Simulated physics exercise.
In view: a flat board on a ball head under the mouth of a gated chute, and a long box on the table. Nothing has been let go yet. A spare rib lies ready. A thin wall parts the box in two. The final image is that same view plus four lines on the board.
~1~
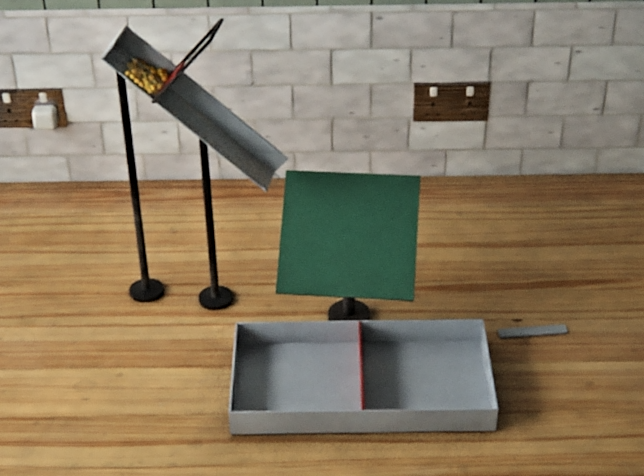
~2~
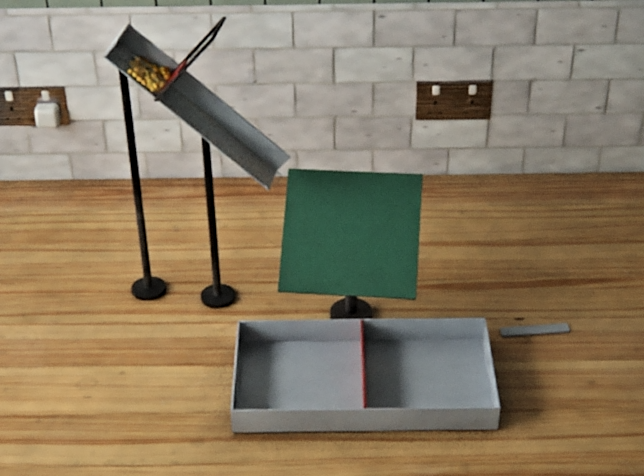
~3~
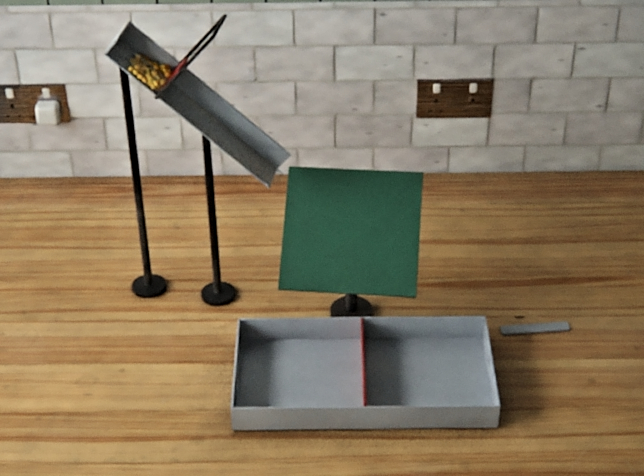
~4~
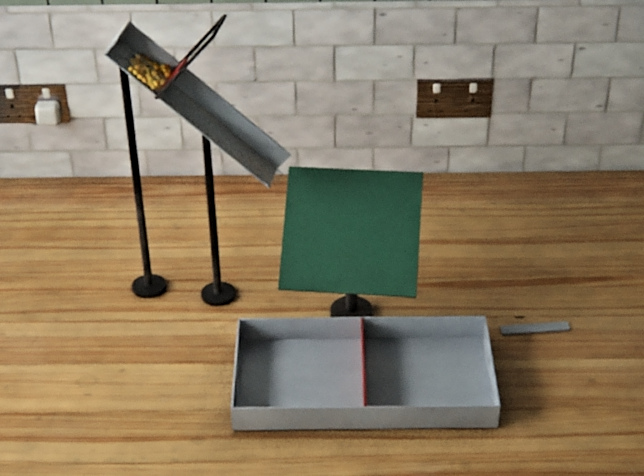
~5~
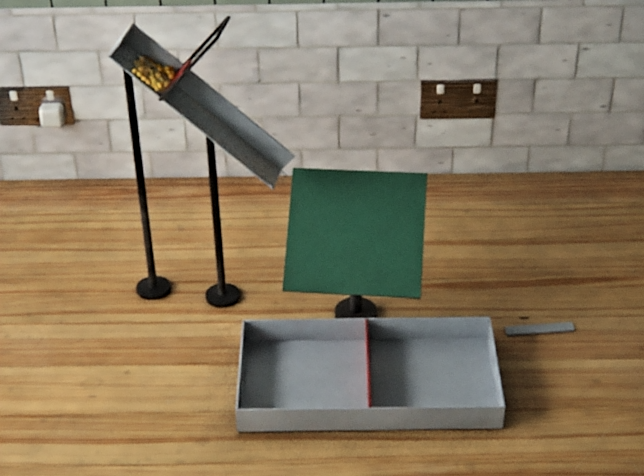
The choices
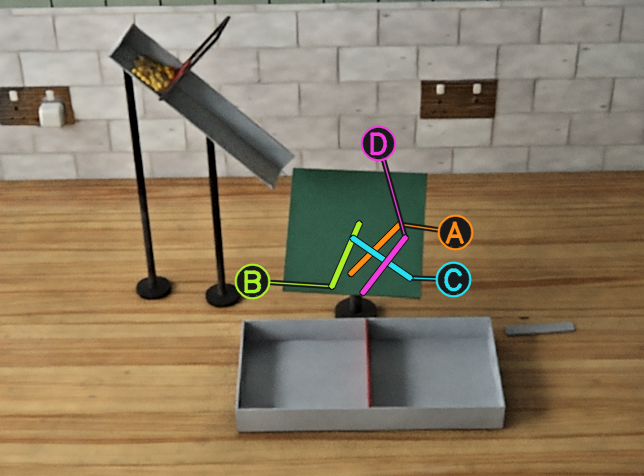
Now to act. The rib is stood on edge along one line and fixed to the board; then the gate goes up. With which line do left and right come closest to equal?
C beats the others.
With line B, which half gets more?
The left half.
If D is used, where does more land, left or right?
The left half.
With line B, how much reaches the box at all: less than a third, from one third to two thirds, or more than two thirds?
Line B gives more than two thirds.
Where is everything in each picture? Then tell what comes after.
The first picture shows load behind the gate near (154, 77), puffed corn balls; lip of the chute near (270, 182), sloping fairly steeply.
The second picture shows middle of the board near (351, 232), tilted fairly steeply; middle of its low edge near (346, 295); of its high edge near (355, 171).
The third picture shows front corners of the box near (232, 408) and (499, 405); front end of its middle wall near (365, 407); gate still shut near (180, 68).
The fourth picture shows middle of the load near (157, 73); lip near (273, 178).
The fifth picture shows middle of the load near (160, 74); lip near (277, 180).
On the marked copy, line A from (399, 224) to (351, 273); line B from (359, 223) to (331, 286); line C from (353, 238) to (410, 277); line D from (405, 237) to (362, 292).
For line A, of what is caught, all but a few in the left half, a small share in the right.
For line B, of what is caught, all but a few in the left half, a small share in the right.
For line C, of what is caught, close to half in the left half, close to half in the right.
For line D, of what is caught, all but a few in the left half, a small share in the right.
